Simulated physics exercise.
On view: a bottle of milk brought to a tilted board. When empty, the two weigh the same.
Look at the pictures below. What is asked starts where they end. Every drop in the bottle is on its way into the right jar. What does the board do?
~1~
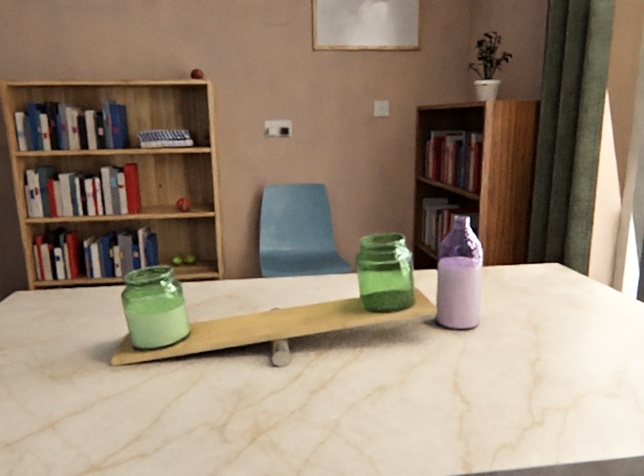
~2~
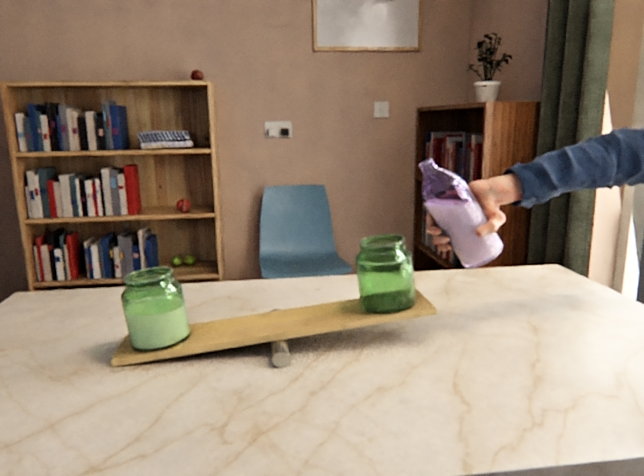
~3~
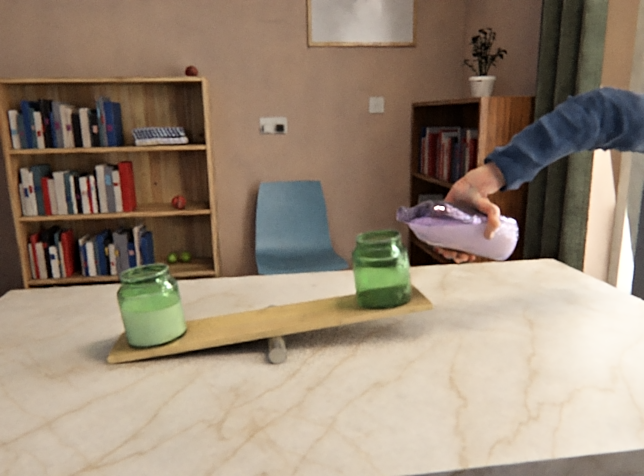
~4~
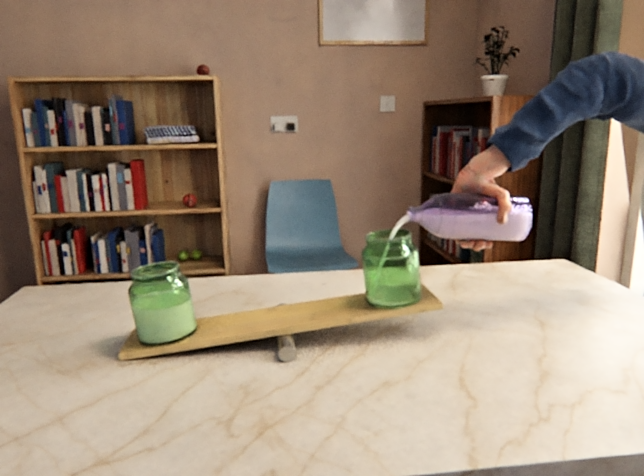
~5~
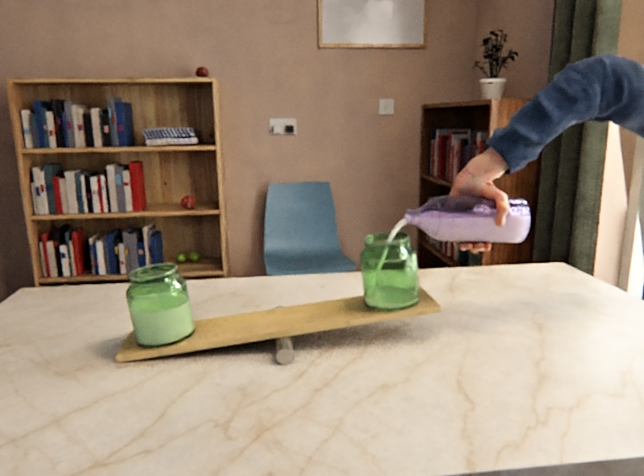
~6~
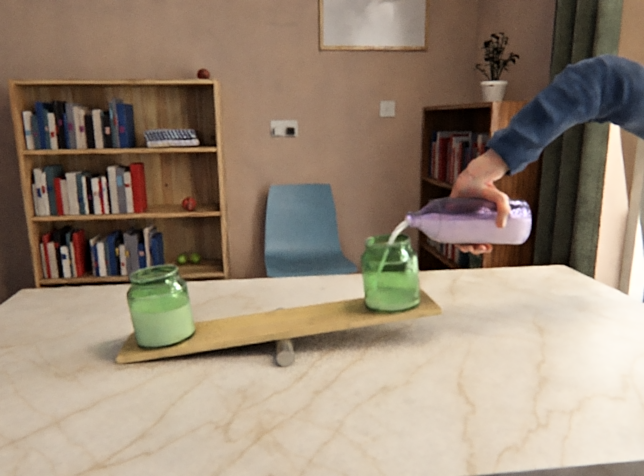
I expect it will flip over.
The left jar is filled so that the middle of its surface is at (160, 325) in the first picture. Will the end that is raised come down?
I think it swaps its tilt.
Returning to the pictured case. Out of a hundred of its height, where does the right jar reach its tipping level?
About 50 %.
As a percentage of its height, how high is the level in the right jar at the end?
Reading: Roughly 65 percent.
A moment on, the right jar is about a third full; the board leans as before.
Further on, the right jar is about half full; the board has swung over, and that end is down.
When it is over, the right jar is about two thirds full; the board has swung over, and that end is down.
